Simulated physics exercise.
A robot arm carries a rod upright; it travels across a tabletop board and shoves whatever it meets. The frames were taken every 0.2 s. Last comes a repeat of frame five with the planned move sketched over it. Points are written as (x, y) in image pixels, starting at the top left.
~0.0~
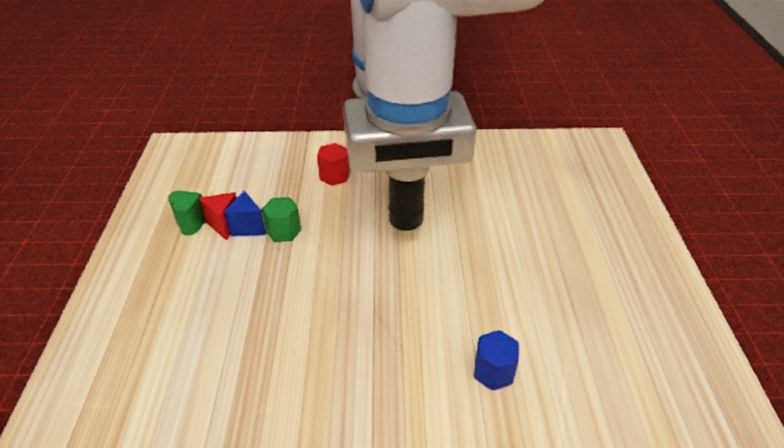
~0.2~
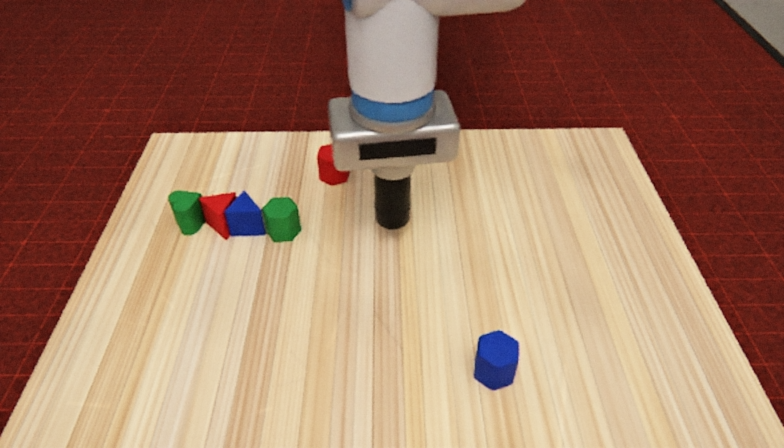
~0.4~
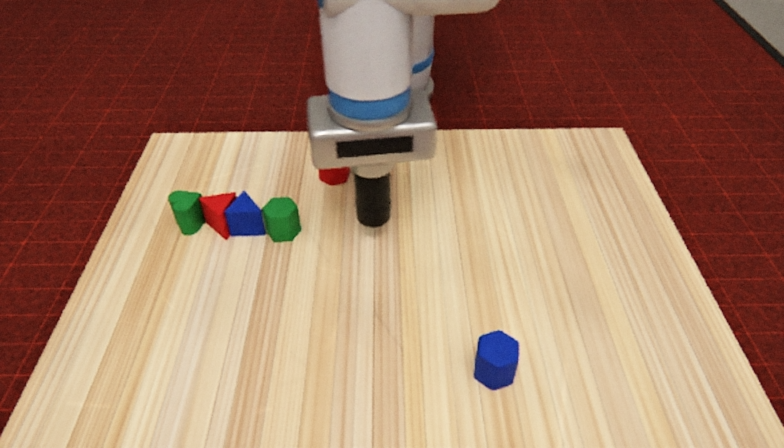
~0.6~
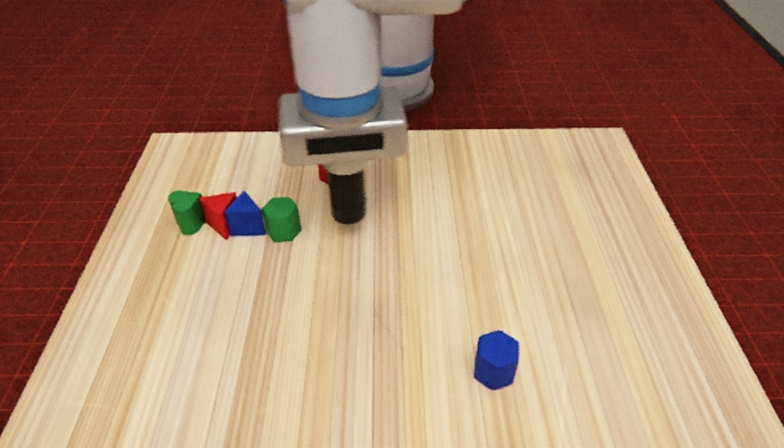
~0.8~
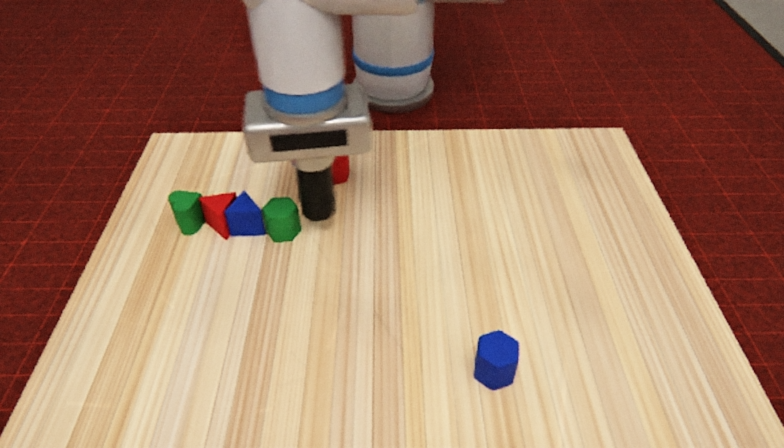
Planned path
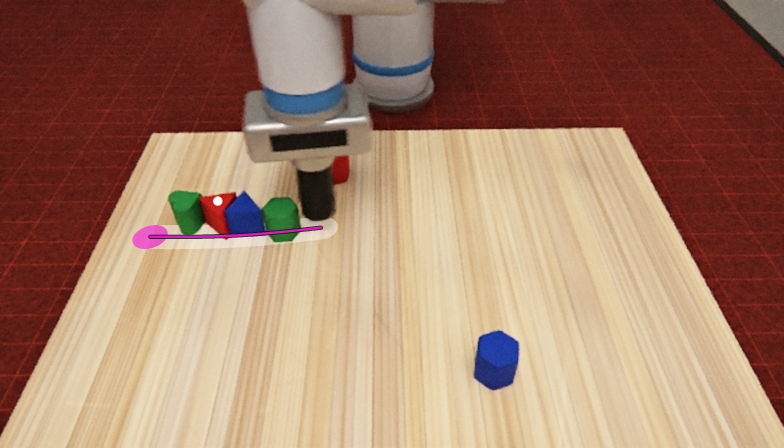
A pale wooden tabletop on a red tiled floor is seen from above and in front. At left a green block, a red block, a blue block and a green six-sided block sit in a row, with a red block behind them and a blue one at lower right. A white and silver robot arm slides its black rod leftward toward the row, passing before the red block, while blocks and camera stay still.
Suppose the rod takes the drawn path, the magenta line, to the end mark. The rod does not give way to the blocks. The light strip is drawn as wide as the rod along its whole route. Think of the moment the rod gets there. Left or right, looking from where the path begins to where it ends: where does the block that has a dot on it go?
Gets pushed right.
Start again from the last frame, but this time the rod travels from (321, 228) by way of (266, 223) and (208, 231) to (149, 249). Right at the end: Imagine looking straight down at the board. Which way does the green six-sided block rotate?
It goes round opposite to clock hands.
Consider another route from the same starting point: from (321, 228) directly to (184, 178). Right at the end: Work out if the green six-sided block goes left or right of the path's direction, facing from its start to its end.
Towards the left-hand side.
The drawn path runs from (321, 228) via (236, 235), ending at (150, 237); the dot is on the red three-sided block.
On the path given first. One third of the way, rod at (260, 217); red three-sided block at (208, 202), turned 45° clockwise; blue three-sided block at (195, 223), turned 40° clockwise; green six-sided block at (226, 221), turned 45° anticlockwise.
Two thirds of the way, rod at (200, 220); green heart at (168, 193), turned 30° anticlockwise; red three-sided block at (194, 194), turned 55° clockwise; blue three-sided block at (148, 237), turned 30° clockwise; green six-sided block at (177, 234), turned 90° anticlockwise.
At the end, rod at (143, 220); green heart at (161, 189), turned 30° anticlockwise; red three-sided block at (189, 193), turned 75° clockwise; blue three-sided block at (138, 241), turned 20° clockwise; green six-sided block at (169, 236), turned 115° anticlockwise.
